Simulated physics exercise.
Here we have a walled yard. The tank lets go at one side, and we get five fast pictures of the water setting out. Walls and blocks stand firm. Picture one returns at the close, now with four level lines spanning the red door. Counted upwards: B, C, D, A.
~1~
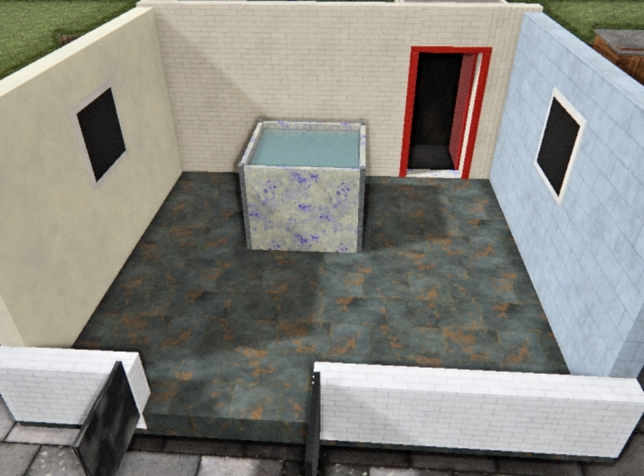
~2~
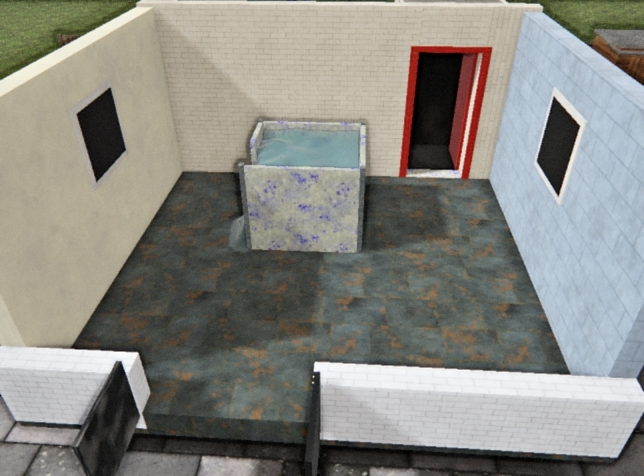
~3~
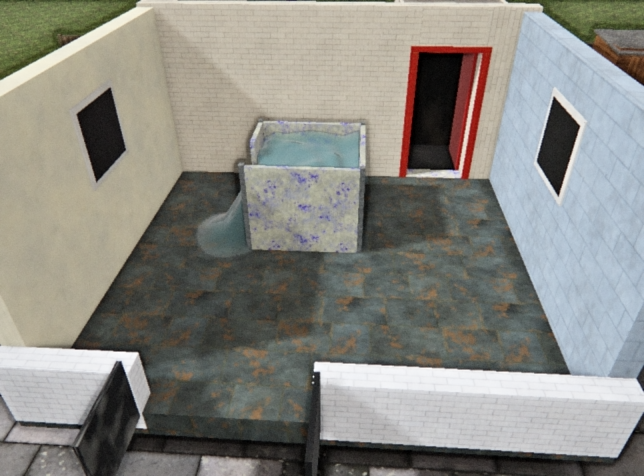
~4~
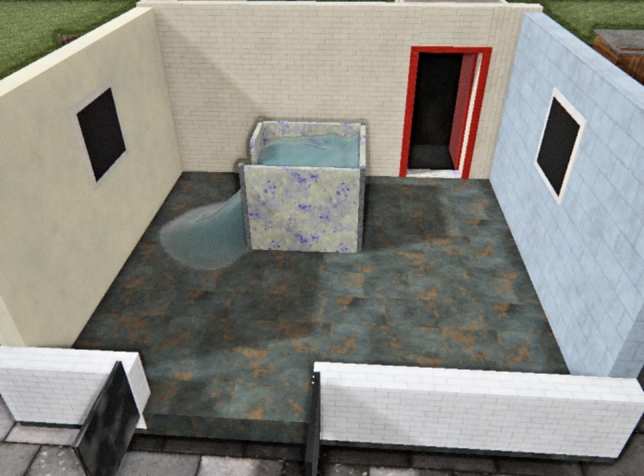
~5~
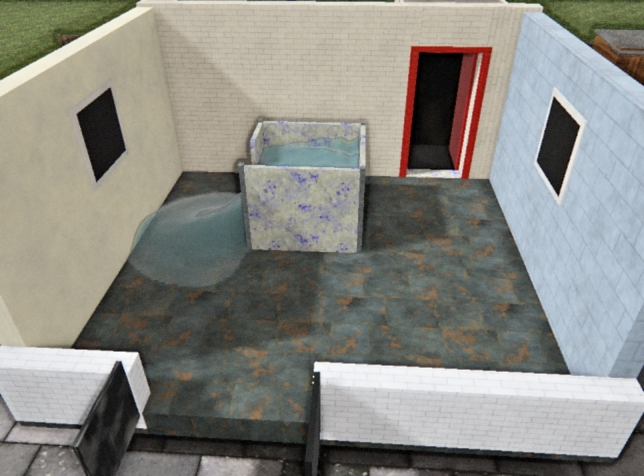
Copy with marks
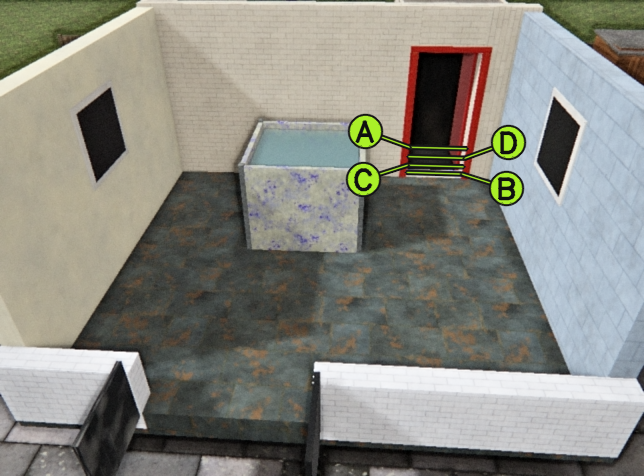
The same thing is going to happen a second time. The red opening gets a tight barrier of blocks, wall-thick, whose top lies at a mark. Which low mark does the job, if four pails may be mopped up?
It is B.
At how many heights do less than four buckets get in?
All of them.
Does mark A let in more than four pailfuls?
No.
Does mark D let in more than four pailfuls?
No, not at all.
In lime, A at (437, 148); B at (434, 173); C at (435, 165); D at (436, 157); from the bottom up B, C, D, A.
For mark A, nothing gets over.
For mark B, a bucket or two gets in.
For mark C, nothing gets over.
For mark D, nothing gets over.
